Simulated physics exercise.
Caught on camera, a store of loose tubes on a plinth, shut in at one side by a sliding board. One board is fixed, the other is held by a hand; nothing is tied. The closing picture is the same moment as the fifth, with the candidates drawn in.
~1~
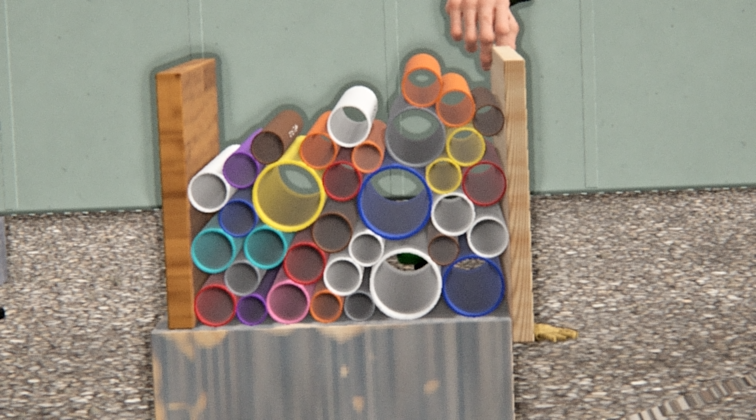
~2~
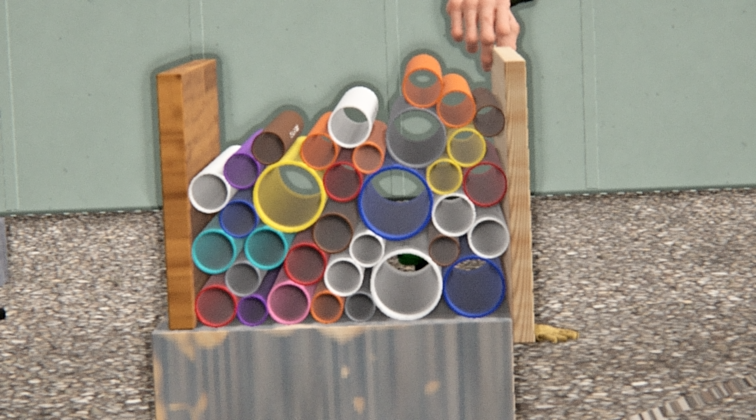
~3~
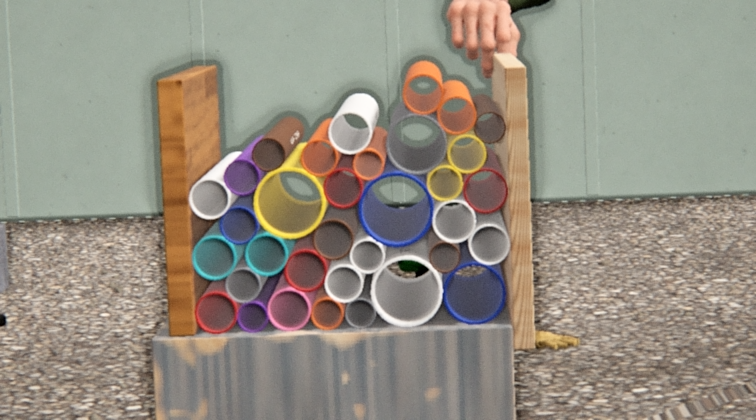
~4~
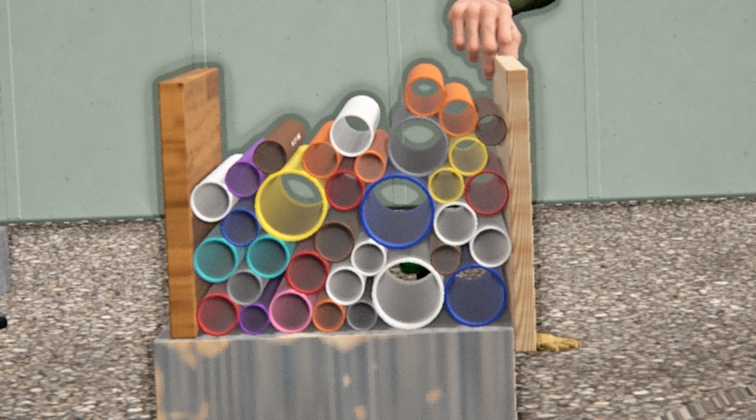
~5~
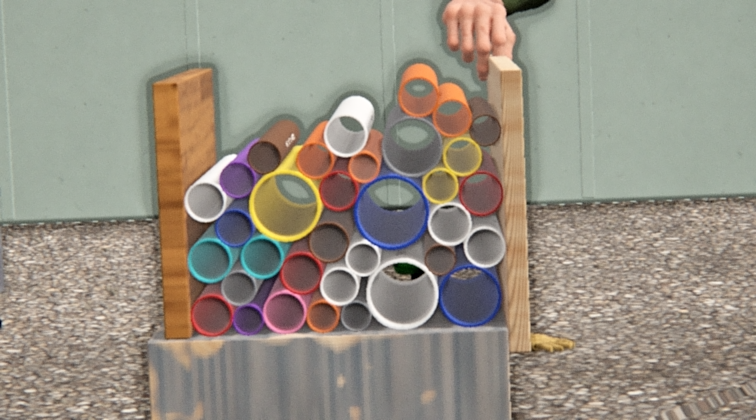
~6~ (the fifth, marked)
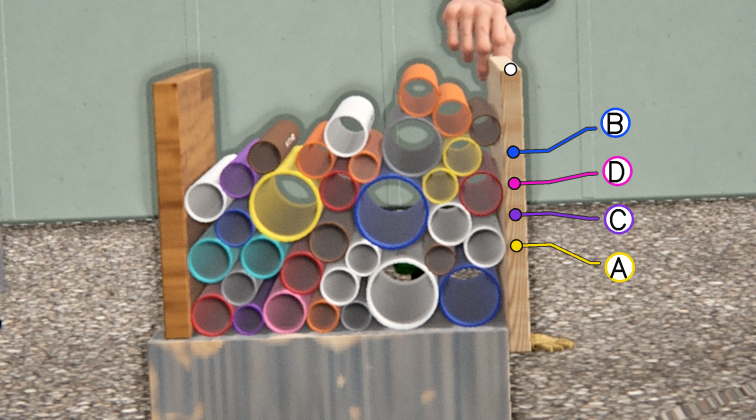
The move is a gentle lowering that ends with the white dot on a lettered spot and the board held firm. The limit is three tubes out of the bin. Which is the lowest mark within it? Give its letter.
The lowest mark that will do is C.
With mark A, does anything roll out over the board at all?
Yes, at A.
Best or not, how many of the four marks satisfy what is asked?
Three of them.
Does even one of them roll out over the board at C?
At C: Yes.
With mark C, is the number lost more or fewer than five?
It loses fewer than five.
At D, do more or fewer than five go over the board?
At D, fewer than five.
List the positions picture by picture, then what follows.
In the first frame, a yellow tube (288, 196); a brown tube (489, 120); an orange tube (455, 108).
In the second frame, an orange tube (456, 108); side board (511, 181).
In the third frame, a red tube (216, 313); a white tube (406, 291).
In the fourth frame, a brown tube (334, 242).
In the fifth frame, a yellow tube (285, 206); a brown tube (485, 130); an orange tube (452, 118).
On the marked copy, A at (517, 246); B at (513, 152); C at (516, 215); D at (515, 184); the white dot at (511, 69).
With C. Early on, top of the board (501, 137).
Further on, top of the board (504, 212).
At the end, top of the board (504, 214), three out over the board.
As for the rest, A more than three out over the board; B none out over the board; D two out over the board.
